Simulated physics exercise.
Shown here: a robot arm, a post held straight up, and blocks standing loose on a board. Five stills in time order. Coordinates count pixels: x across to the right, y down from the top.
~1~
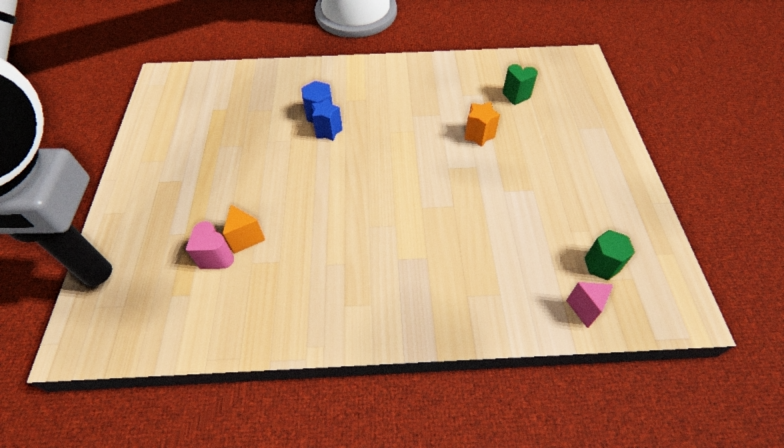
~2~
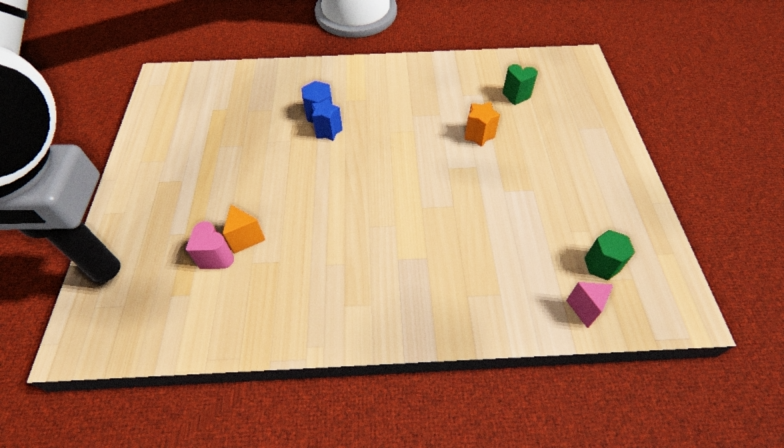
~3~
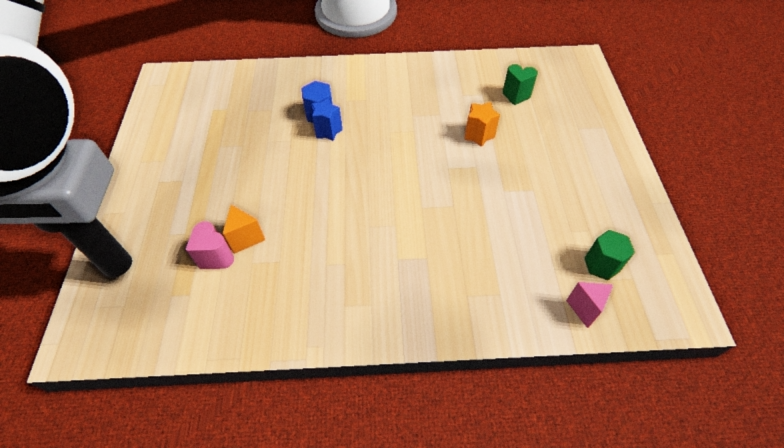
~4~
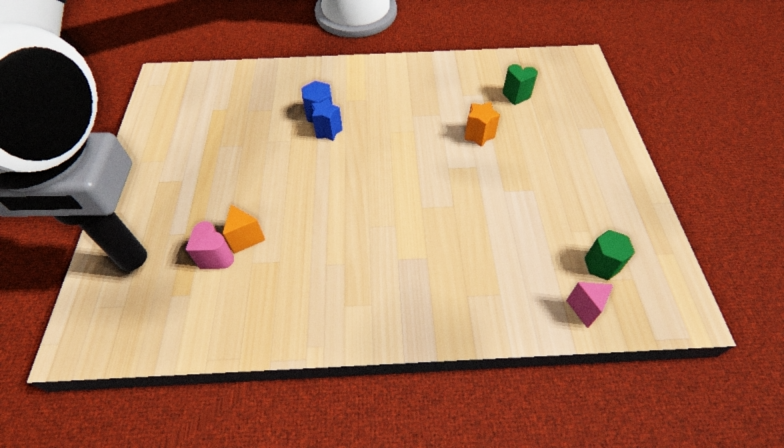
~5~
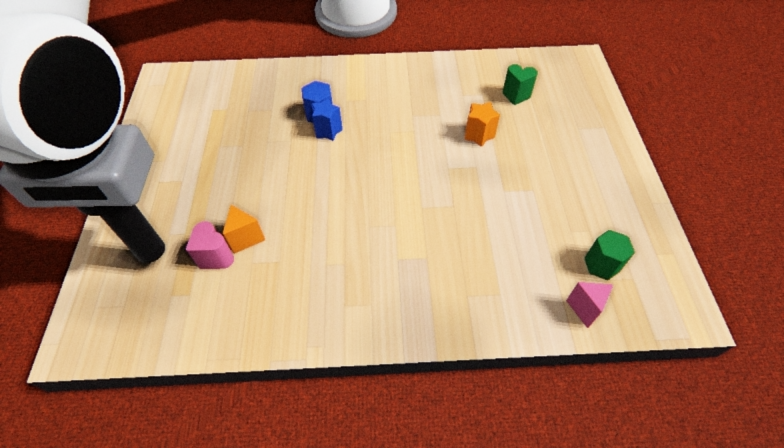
A robot arm slid its upright black post a short way rightward across the left side of the wooden board, nearing the pink heart block beside an orange one, while all the blocks stayed still.
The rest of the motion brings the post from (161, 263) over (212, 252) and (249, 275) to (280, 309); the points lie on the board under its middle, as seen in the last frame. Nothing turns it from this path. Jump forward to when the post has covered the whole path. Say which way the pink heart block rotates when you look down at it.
It is turned anticlockwise.
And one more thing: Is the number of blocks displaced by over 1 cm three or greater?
No
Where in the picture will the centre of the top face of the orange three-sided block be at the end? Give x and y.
It ends at (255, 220).
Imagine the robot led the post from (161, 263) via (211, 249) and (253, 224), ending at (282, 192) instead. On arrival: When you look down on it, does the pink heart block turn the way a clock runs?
Short answer: Yes.
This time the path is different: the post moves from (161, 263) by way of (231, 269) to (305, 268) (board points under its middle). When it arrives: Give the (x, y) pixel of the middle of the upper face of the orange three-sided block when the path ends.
The middle of its upper face will lie at (257, 213).
The first path, step by step. One third of the way, post (205, 240); pink heart block (226, 239), turned 20° clockwise; orange three-sided block (245, 218), turned 30° anticlockwise.
Two thirds of the way, post (243, 264); pink heart block (269, 258); orange three-sided block (255, 220), turned 70° anticlockwise.
At the end, post (275, 299); pink heart block (291, 266), turned 45° anticlockwise; orange three-sided block (255, 220), turned 70° anticlockwise.
